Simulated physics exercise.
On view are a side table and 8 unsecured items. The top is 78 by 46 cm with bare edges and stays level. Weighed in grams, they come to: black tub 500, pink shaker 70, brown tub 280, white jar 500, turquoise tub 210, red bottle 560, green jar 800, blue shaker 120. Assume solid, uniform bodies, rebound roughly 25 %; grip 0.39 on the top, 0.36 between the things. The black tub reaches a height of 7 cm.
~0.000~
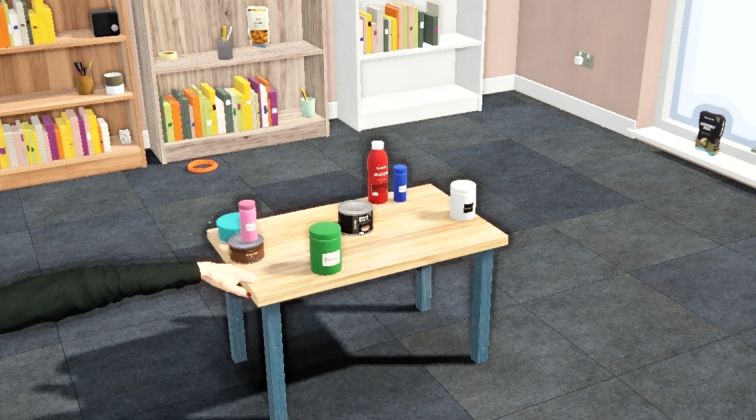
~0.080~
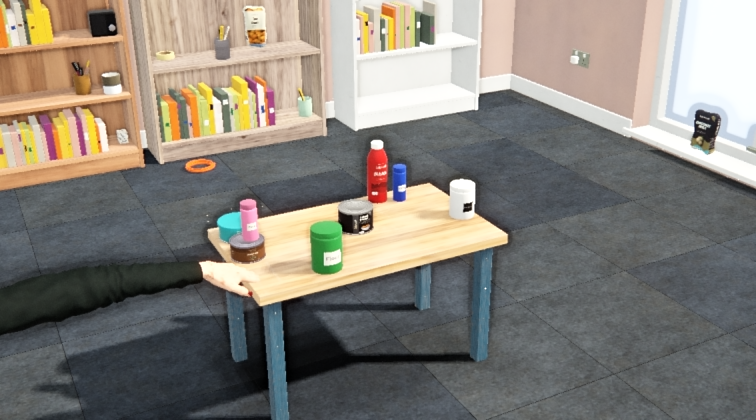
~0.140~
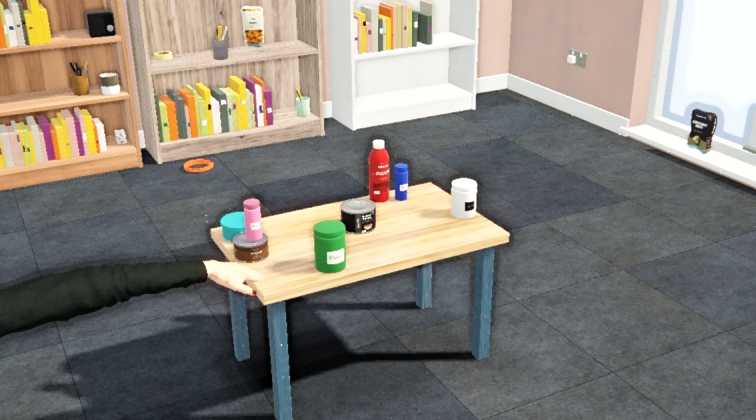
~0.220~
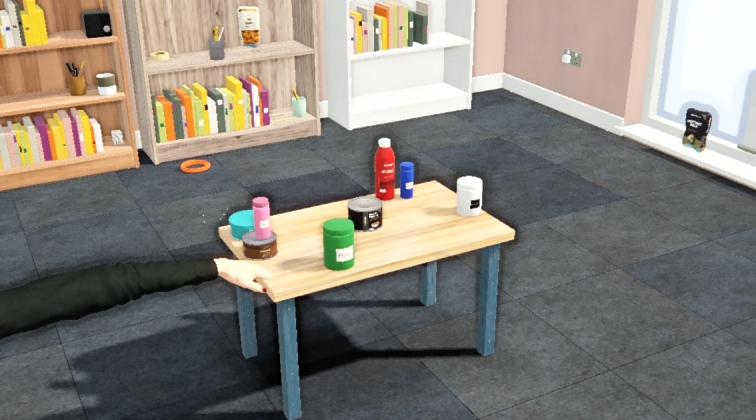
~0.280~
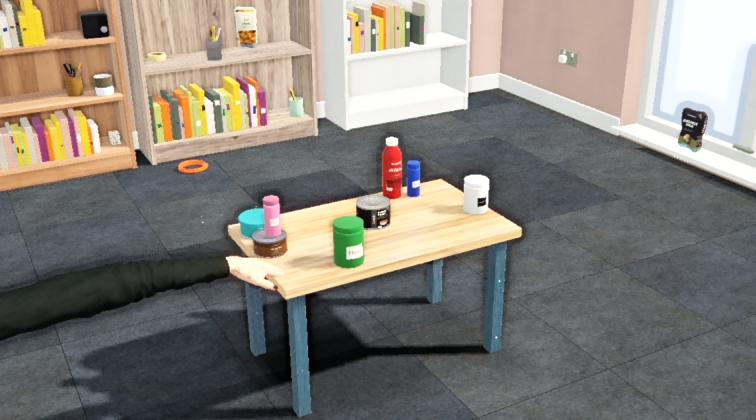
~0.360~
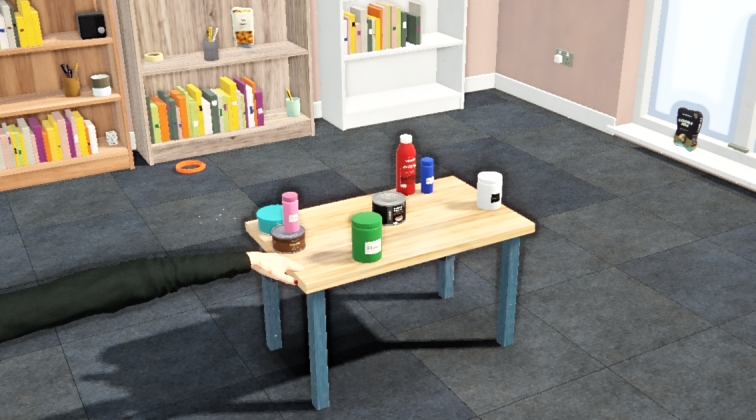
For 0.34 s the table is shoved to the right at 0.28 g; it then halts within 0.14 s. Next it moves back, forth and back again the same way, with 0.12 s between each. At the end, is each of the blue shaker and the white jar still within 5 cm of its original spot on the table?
The blue shaker is not; the white jar is not.
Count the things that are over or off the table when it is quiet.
The count is 4.
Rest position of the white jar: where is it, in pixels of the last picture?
Rest point: Near (512, 302).
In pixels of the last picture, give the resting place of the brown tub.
It ends up near (250, 248).
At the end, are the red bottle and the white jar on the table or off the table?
Result: Red bottle goes out of bounds, white jar goes out of bounds.
After 0.86 s, table shifted 17 cm; white jar now off the table; blue shaker on its side near (470, 178); red bottle on its side.
After 1.36 s, table shifted 2 cm; red bottle now off the table; blue shaker on its side near (438, 199).
After 2.16 s, table shifted 9 cm; blue shaker on its side near (477, 202); pink shaker 16° off upright; black tub moved 5 cm.
In the end (5.1 s), off the table, white jar and red bottle; toppled on the table, pink shaker and blue shaker; the other 4 under 5 cm from the start. At the end, from the last picture's camera, blue shaker near (446, 216), white jar near (512, 302).
